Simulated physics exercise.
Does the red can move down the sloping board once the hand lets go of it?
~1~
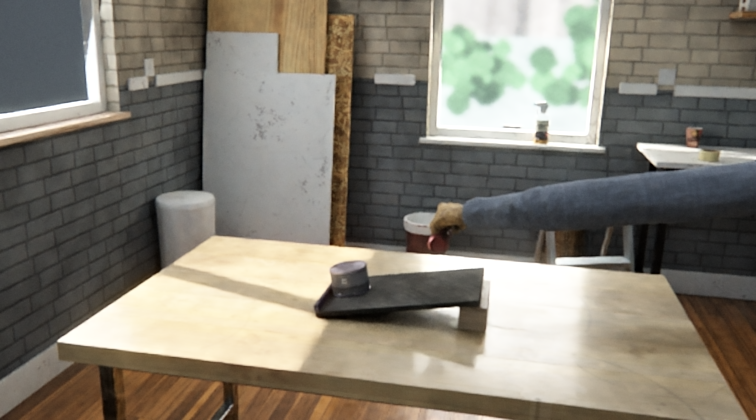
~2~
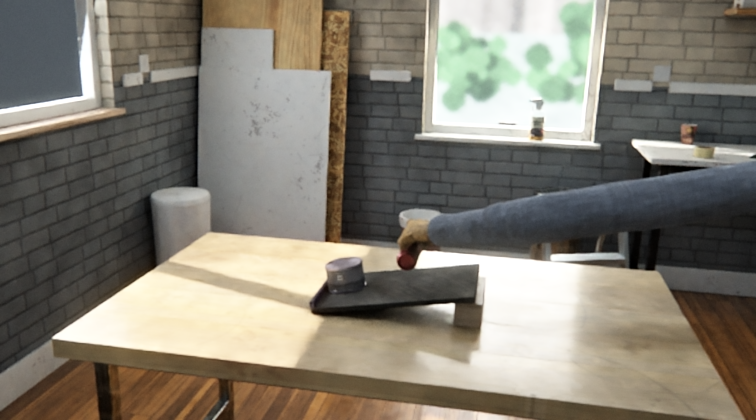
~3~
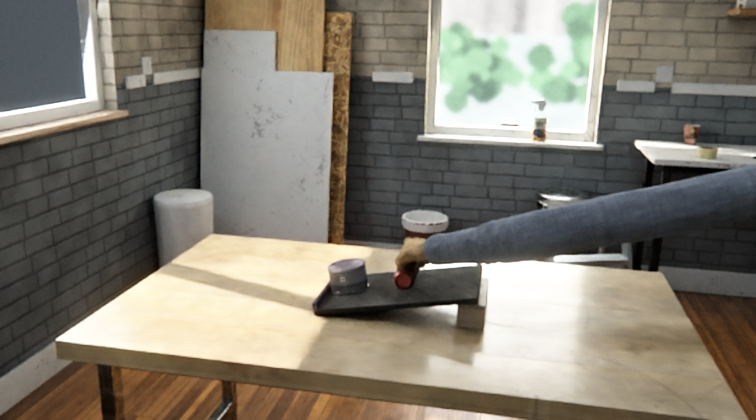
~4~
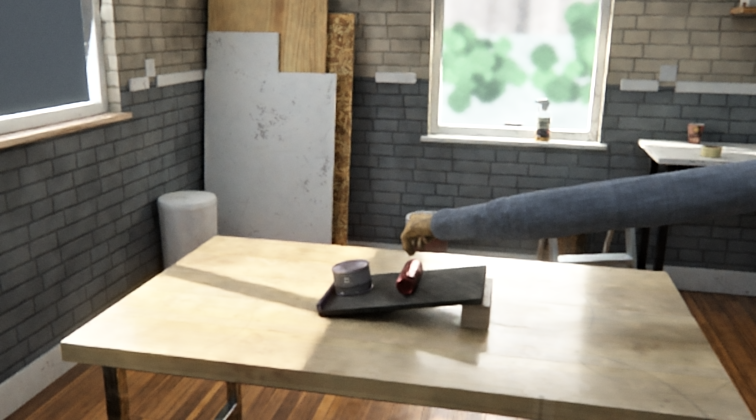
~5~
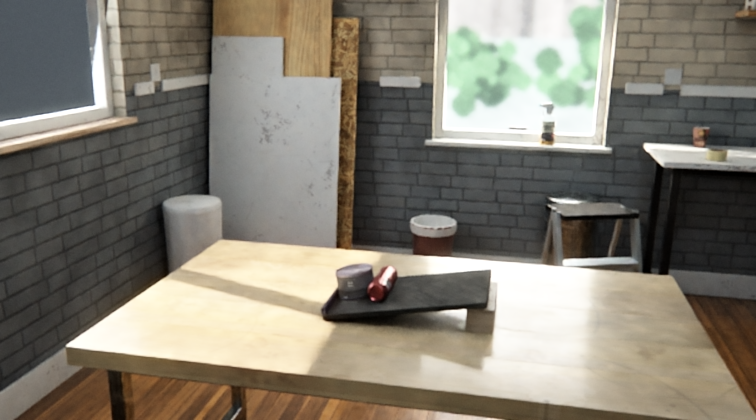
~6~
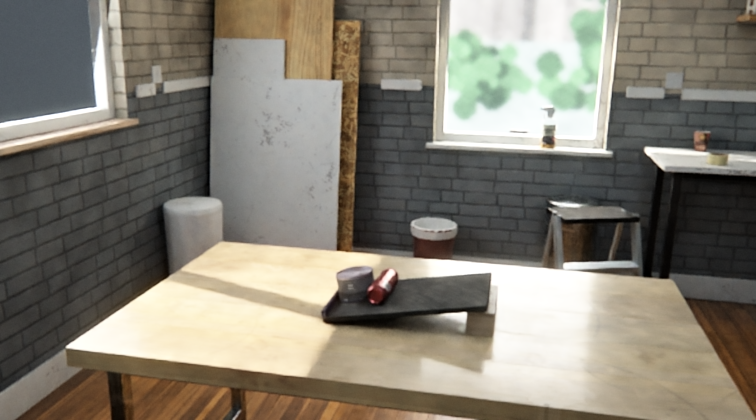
Yes, the red can rolls a short way down the board after the hand draws back. It ends up beside the grey tub, which stays in place.
Red can placed sideways on a sloping black board by a hand, then rolling a short way down beside a grey tub.
